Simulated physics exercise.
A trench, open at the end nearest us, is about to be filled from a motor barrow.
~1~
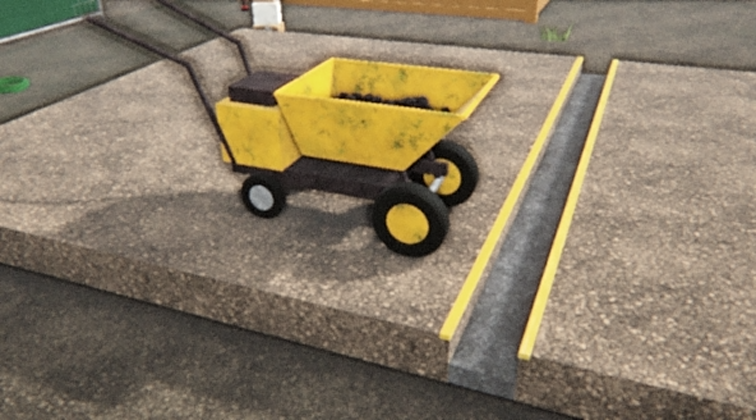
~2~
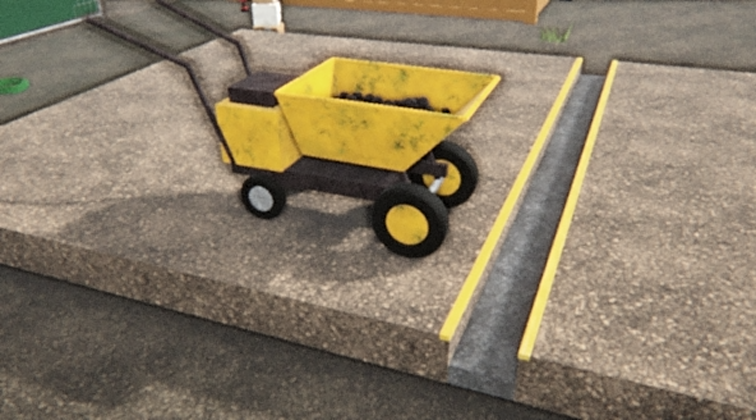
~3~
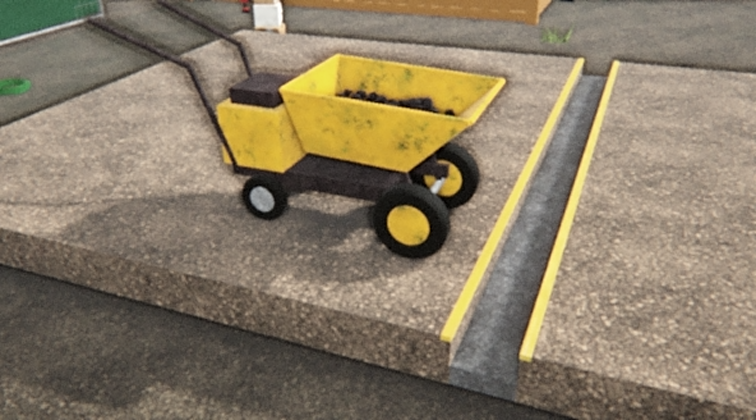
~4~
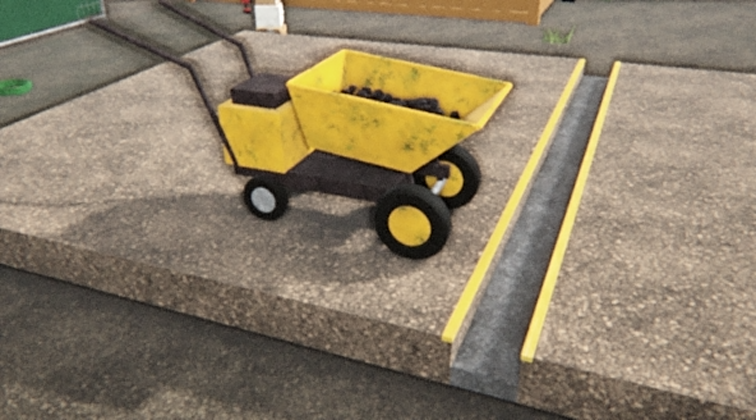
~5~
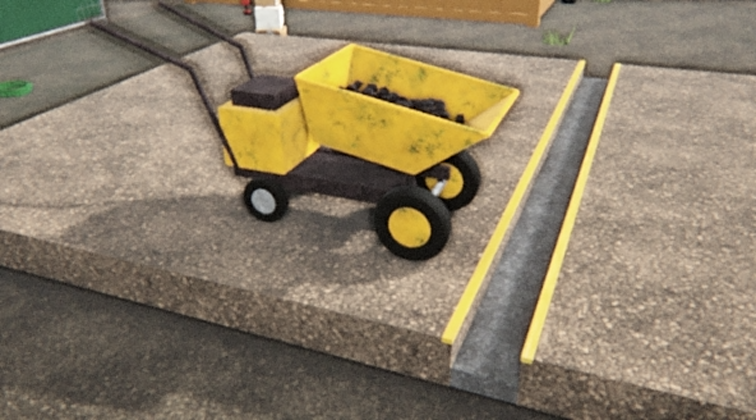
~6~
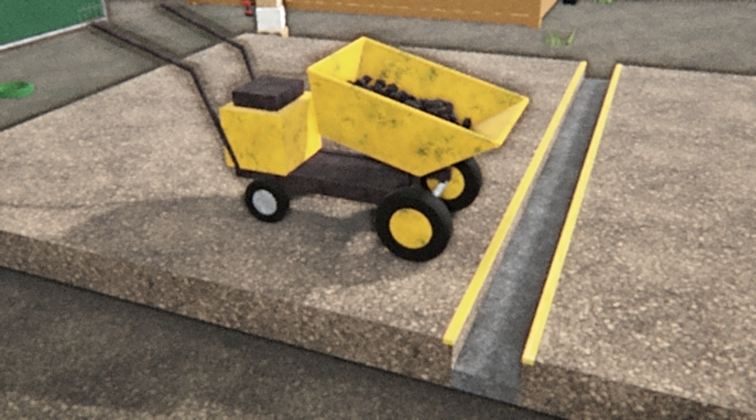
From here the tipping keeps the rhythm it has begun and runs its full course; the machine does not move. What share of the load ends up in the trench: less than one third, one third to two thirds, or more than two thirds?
Beneath the one-third mark.
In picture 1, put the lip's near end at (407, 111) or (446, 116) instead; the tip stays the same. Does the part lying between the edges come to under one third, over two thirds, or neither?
Place one, more than two thirds; place two, the middle third.
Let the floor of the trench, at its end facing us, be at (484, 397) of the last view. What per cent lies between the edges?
Some 10 per cent.
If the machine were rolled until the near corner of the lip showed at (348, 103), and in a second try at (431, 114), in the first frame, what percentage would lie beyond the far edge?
Try 1: 0 %. Try 2: 30 %.
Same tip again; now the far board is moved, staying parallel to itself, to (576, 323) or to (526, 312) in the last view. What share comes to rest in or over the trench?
Respectively, 70 % and 0 %.
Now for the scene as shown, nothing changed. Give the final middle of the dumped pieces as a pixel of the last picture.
About (598, 259).
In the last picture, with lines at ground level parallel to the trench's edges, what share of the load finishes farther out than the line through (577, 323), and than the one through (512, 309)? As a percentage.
About 50 and 90 %.
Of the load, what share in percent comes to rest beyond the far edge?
My estimate is close to 80 in a hundred.
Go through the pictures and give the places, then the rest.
The first picture shows lip of the skip at (463, 118), level; top of the load at (369, 116), lumps of coal; first edge of the trench at (465, 294); far edge at (538, 310), the trench over half as wide as the skip, and about half as deep as wide.
The second picture shows lip of the skip at (464, 119), level; top of the load at (370, 116).
The third picture shows lip of the skip at (470, 123), tipped barely; top of the load at (361, 111).
The fourth picture shows lip of the skip at (478, 128), tipped a little; top of the load at (367, 108).
The fifth picture shows lip of the skip at (486, 135), tipped a little; top of the load at (358, 106).
The sixth picture shows lip of the skip at (497, 145), tipped clearly; top of the load at (366, 103); first edge of the trench at (468, 299); far edge at (542, 315).
Soon after the last picture, skip tipped steeply; all in the skip.
A little later, skip tipped steeply; nearly all in the skip; a stray few in or heaped over the trench; a small part beyond it.
Later still, skip tipped right over; about a quarter in the skip; a stray few in or heaped over the trench; most beyond it.
At rest, skip tipped right over; a small part in the skip; a small part in or heaped over the trench; most beyond it.
